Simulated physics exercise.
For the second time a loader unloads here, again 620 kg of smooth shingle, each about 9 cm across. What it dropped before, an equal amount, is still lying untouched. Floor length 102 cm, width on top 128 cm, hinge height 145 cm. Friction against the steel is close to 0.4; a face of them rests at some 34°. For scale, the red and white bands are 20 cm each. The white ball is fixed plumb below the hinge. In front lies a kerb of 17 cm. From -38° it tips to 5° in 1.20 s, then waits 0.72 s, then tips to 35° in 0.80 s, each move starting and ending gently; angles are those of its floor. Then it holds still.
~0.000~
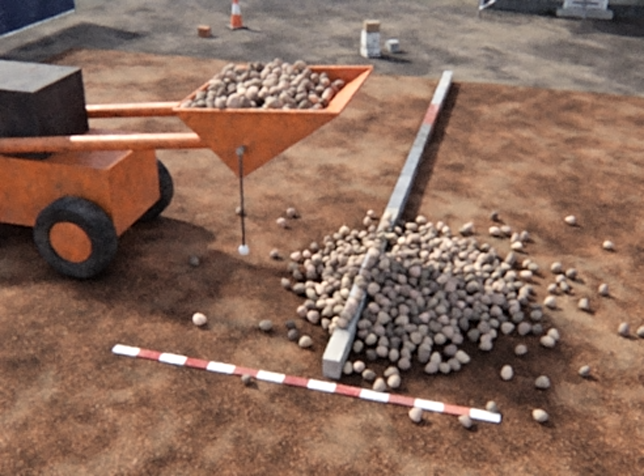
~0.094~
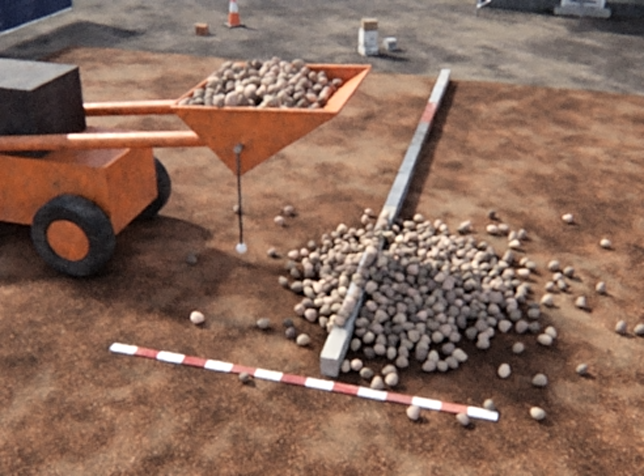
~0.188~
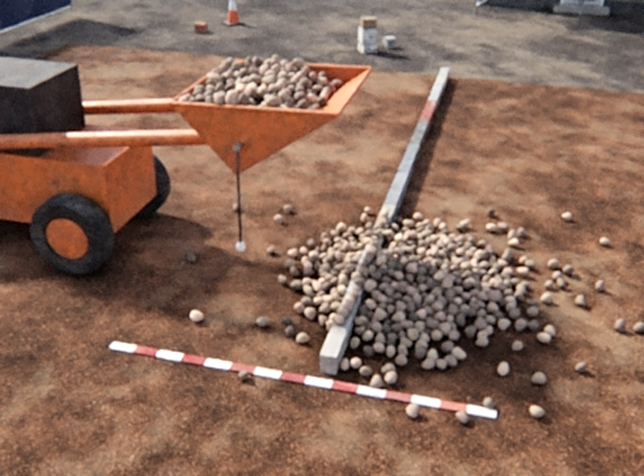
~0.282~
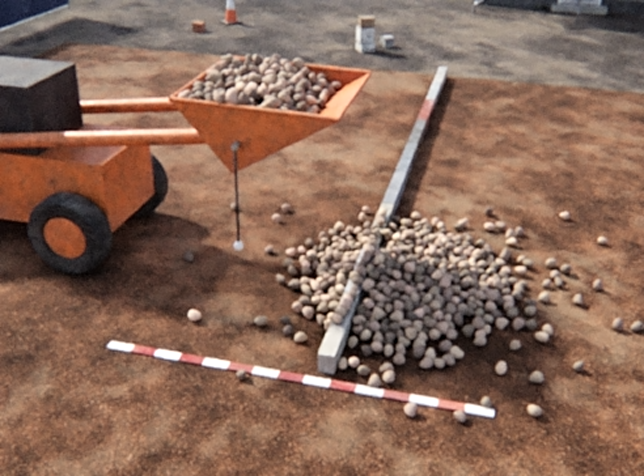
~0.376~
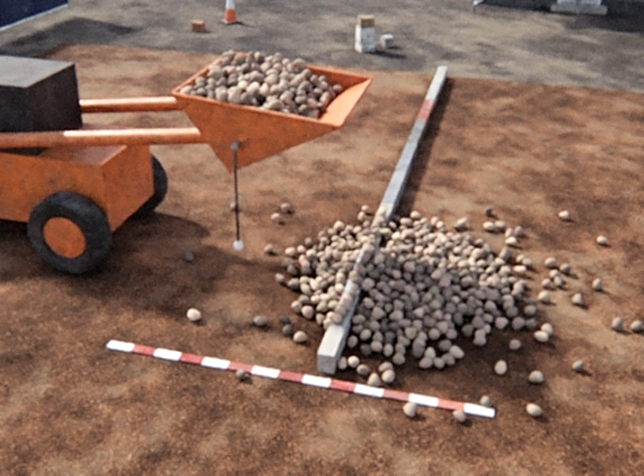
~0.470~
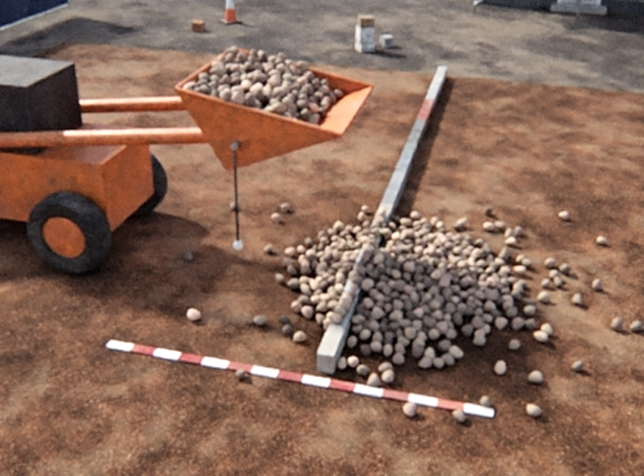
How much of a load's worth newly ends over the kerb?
Roughly 65 per cent of a load more.
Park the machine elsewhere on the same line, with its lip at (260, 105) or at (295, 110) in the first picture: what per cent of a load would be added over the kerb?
Near 5 per cent from the first place, 20 from the second.
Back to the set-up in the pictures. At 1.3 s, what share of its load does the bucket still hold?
It holds some 100 per cent.
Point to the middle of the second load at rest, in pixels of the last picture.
Their middle is at about (385, 263).
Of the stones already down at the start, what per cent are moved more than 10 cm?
About 10 per cent.
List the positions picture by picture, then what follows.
In the first picture, the bucket is at -38°, its lip at (340, 113); the top of the load is at (268, 70). The earlier load is highest near (386, 264), 23 cm above ground level, 23 % on this side of the kerb, 78 % over the kerb.
In the second picture, lip at (338, 113), floor tilted -37°, highest stones at (266, 68); the stones move at 0.1 m/s on average.
In the third picture, lip at (339, 115), floor tilted -35°, highest stones at (266, 66); the stones move at 0.1 m/s on average.
In the fourth picture, lip at (339, 120), floor tilted -32°, highest stones at (253, 64); the stones move at 0.2 m/s on average.
In the fifth picture, the bucket is at -28°, its lip at (340, 127); the top of the load is at (237, 62); the stones move at 0.2 m/s on average.
In the sixth picture, the bucket is at -23°, its lip at (342, 135); the top of the load is at (233, 60); the stones move at 0.2 m/s on average.
After 0.9 s the floor is at -2°; in per cent of one load, 100 in the bucket, 23 on this side of the kerb, 78 over the kerb; the foremost stones are at (591, 286).
After 1.3 s the floor is at 5°; in per cent of one load, 100 in the bucket, 23 on this side of the kerb, 78 over the kerb; the foremost stones are at (591, 286).
After 3.2 s the floor is at 35°; in per cent of one load, 12 in the bucket, 68 on this side of the kerb, 120 over the kerb; the foremost stones are at (591, 286).
After 6.0 s the floor is at 35°; in per cent of one load, 0 in the bucket, 58 on this side of the kerb, 143 over the kerb; the foremost stones are at (592, 283). Net gain over the kerb, 65.
